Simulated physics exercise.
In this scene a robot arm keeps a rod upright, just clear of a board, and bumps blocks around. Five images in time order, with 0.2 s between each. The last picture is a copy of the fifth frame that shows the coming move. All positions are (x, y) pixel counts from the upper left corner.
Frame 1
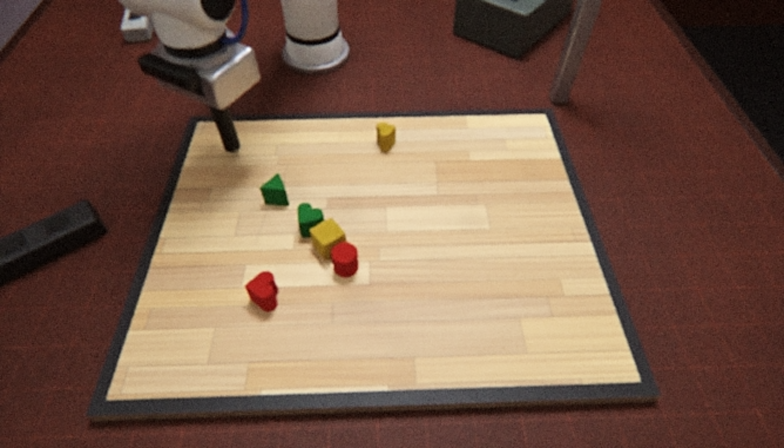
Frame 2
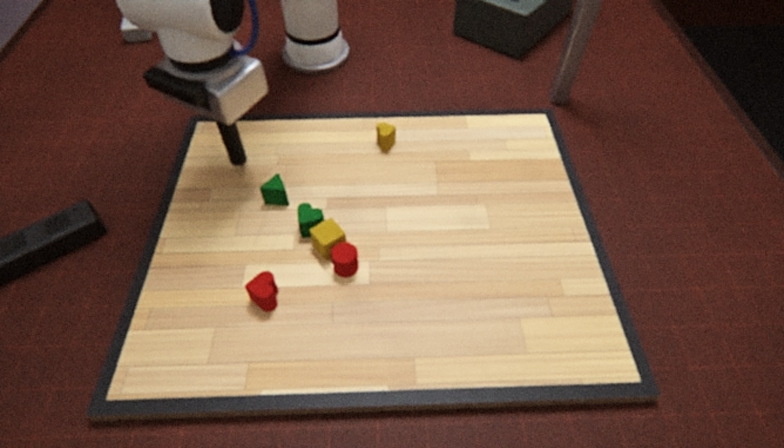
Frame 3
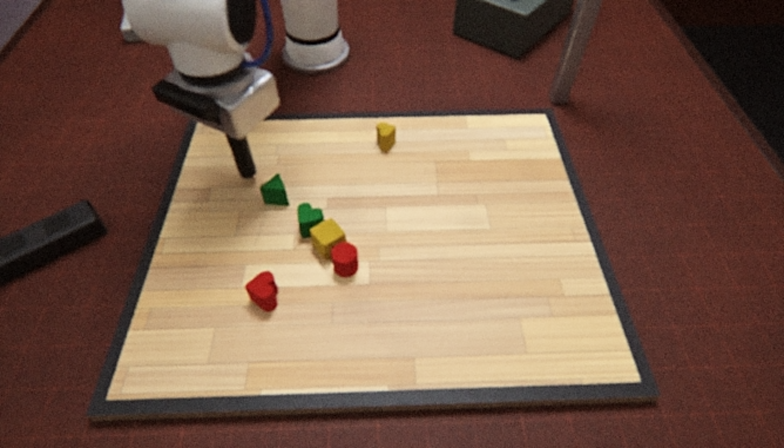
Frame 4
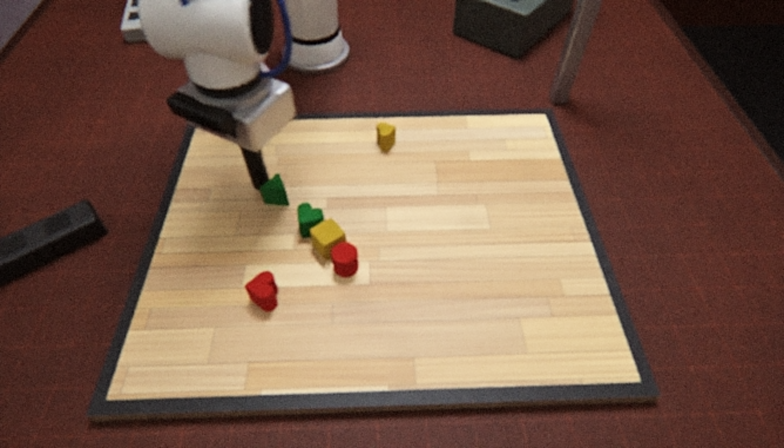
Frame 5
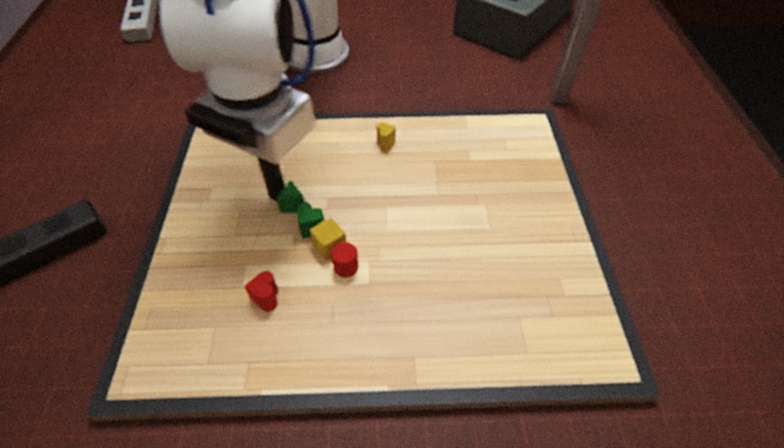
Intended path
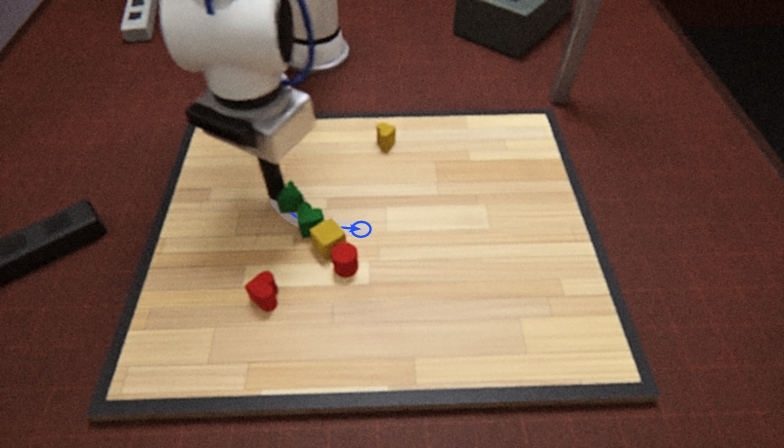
At the start, a robot arm holds a dark rod near the upper left corner of a wooden board scattered with small green, yellow and red blocks. The rod moves down and right to the green triangular block, then nudges it slightly rightward, closer to the green heart, while the other blocks stay still.
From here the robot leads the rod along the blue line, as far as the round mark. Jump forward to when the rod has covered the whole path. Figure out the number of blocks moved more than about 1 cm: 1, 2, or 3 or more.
The number will come to 3 or more.
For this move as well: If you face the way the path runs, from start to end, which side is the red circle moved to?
Facing the way the path runs, start to end, you'll find the red circle has shifted right.
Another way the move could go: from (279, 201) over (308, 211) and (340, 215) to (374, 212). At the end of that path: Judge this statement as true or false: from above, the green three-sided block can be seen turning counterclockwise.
The statement is incorrect.
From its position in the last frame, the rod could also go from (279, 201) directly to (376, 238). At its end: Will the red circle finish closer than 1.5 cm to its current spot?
Yes - that is the case.
Path on the board, from (279, 201) by way of (299, 218) and (329, 226) to (361, 229).
The first path, step by step. One third of the way, rod at (298, 212); green three-sided block at (314, 198), turned 35° anticlockwise; green heart at (317, 216), turned 30° clockwise; yellow square at (330, 235).
Two thirds of the way, rod at (328, 220); green three-sided block at (327, 196), turned 95° anticlockwise; green heart at (344, 219), turned 45° clockwise; yellow square at (339, 240), turned 40° clockwise; red circle at (348, 263).
At the end, rod at (361, 223); green three-sided block at (328, 196), turned 100° anticlockwise; green heart at (375, 225), turned 70° clockwise; yellow square at (339, 240), turned 40° clockwise; red circle at (348, 264).
